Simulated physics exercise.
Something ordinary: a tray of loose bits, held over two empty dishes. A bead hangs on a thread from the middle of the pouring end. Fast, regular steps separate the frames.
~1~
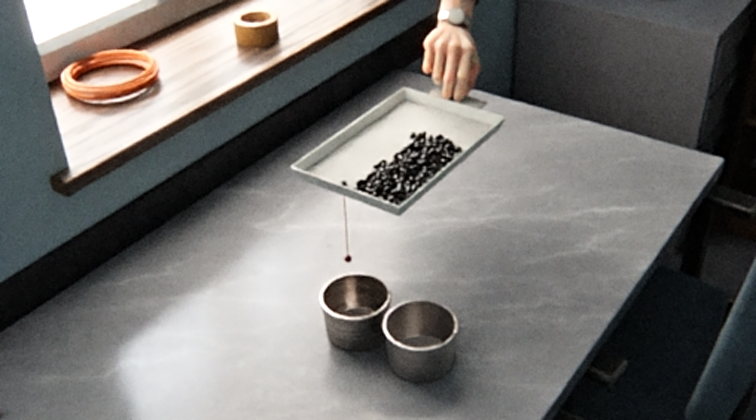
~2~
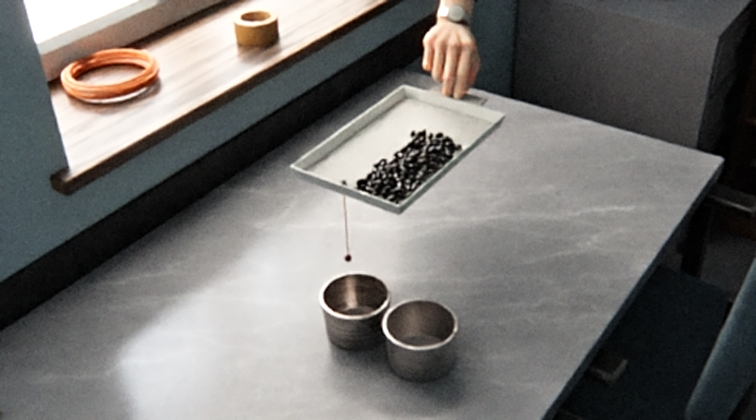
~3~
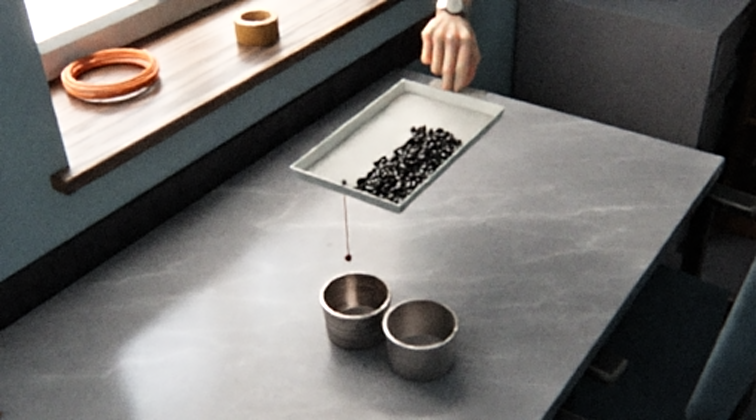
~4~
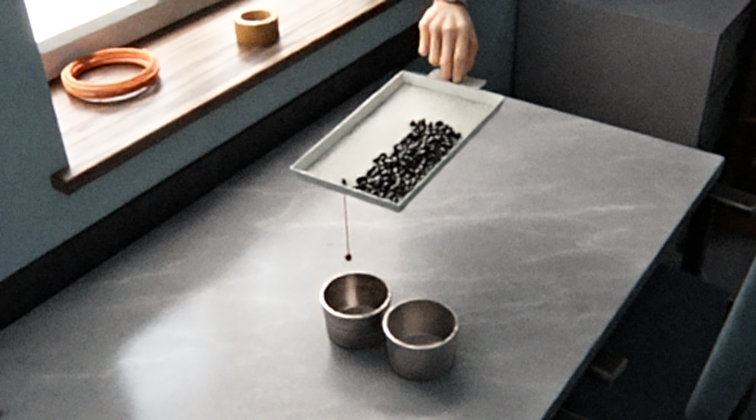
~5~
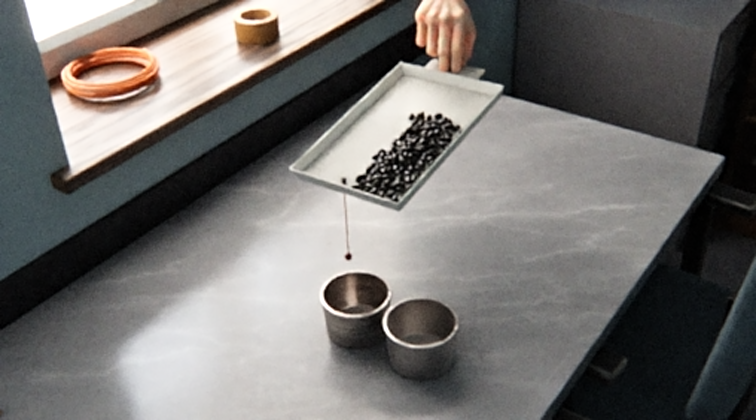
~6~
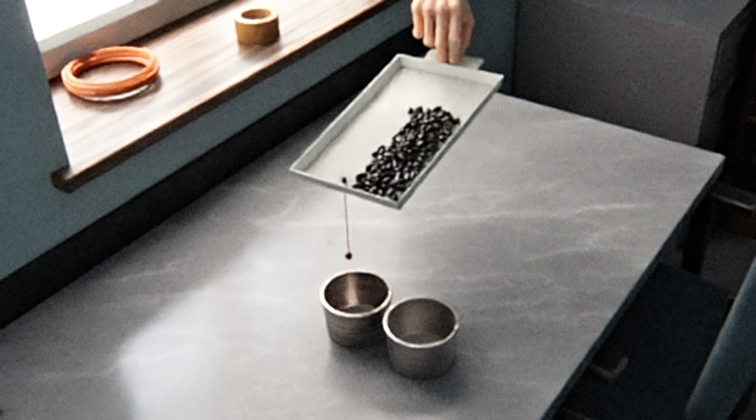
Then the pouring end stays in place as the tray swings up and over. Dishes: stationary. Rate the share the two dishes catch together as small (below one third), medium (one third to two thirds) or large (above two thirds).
Small.
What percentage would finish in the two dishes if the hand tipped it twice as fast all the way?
Roughly 10%.
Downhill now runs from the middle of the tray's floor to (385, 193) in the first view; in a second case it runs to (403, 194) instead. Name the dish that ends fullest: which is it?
Try one - the dish to the left; try two - the dish to the left.
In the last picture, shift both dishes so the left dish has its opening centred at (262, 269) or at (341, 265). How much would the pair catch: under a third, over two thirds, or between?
Taking the tries in order: Between a third and two thirds and under a third.
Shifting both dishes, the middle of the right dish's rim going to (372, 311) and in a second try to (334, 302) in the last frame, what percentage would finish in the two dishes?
Close to 60 in a hundred, then close to 50 in a hundred.
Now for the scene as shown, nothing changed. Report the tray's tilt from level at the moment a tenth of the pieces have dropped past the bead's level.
Near 95 degrees.
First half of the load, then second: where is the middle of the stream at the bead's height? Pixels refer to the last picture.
The opening part goes through (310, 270); what follows goes through (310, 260).
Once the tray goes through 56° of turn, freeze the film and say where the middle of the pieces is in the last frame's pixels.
Near (353, 166).
Soon after the last picture, tray tipped steeply; nearly all on the tray; a stray few in the air.
A little later, tray tipped right over; most on the tray; a small part outside both; a stray few in the air.
Later still, tray tipped past a quarter turn; about a quarter in the left dish; most outside both.
At rest, tray tipped past a quarter turn; none in the right dish; about a quarter in the left dish; most outside both.
